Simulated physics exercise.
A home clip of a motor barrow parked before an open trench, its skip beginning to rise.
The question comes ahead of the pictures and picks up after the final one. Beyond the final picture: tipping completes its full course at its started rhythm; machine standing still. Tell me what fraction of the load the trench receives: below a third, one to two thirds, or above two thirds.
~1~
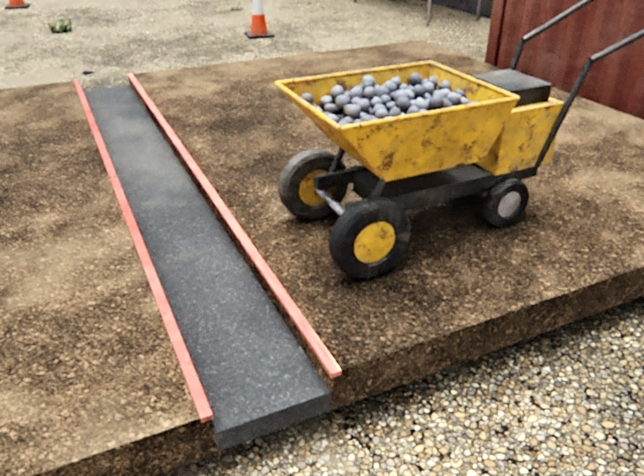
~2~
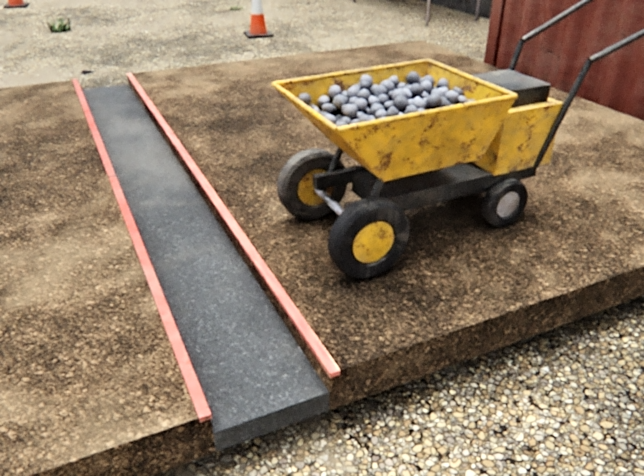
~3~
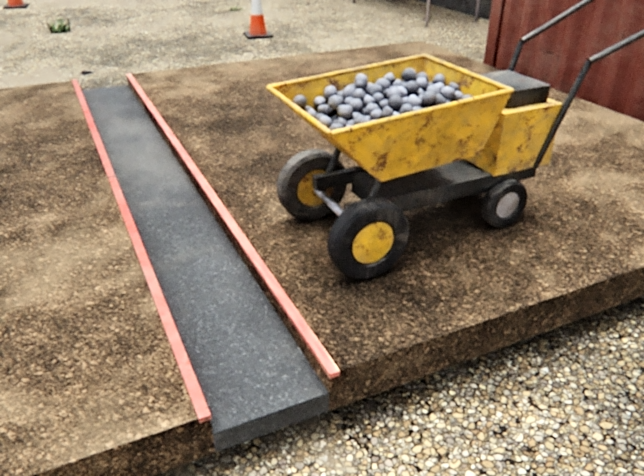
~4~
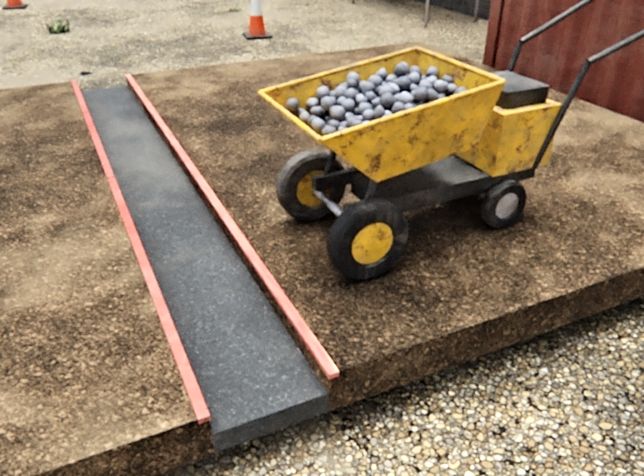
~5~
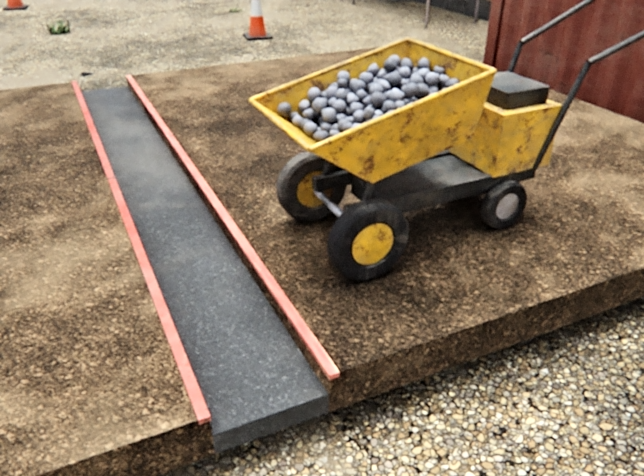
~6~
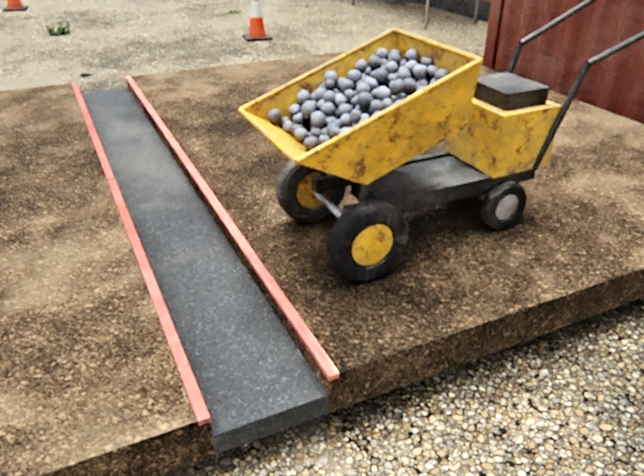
Tops two thirds.
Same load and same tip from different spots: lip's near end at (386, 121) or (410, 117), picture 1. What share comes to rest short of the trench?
Roughly 10 per cent at the first spot and 20 per cent at the second.
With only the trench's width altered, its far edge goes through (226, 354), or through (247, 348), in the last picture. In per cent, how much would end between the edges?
Well, it'd be something like 40 per cent the first time and 20 per cent the second.
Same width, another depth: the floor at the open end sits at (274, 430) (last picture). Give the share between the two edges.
The share would be roughly 80 per cent.
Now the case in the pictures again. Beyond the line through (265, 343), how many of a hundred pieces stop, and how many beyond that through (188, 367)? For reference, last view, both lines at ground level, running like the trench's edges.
I'd say some 90 in a hundred, and after that 20 in a hundred.
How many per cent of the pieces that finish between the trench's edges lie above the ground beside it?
It works out at about 30 percent.
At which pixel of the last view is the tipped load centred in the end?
I'd say the middle ends up at about (185, 285).
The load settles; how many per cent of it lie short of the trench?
It works out to close to 0 per cent.
Soon after the last picture, skip tipped steeply; all in the skip.
A little later, skip tipped steeply; most in the skip; a small part in or heaped over the trench; a stray few falling.
Later still, skip tipped right over; a small part in the skip; about two thirds in or heaped over the trench; about a quarter beyond it.
By the end, skip tipped right over; most in or heaped over the trench; about a quarter beyond it.
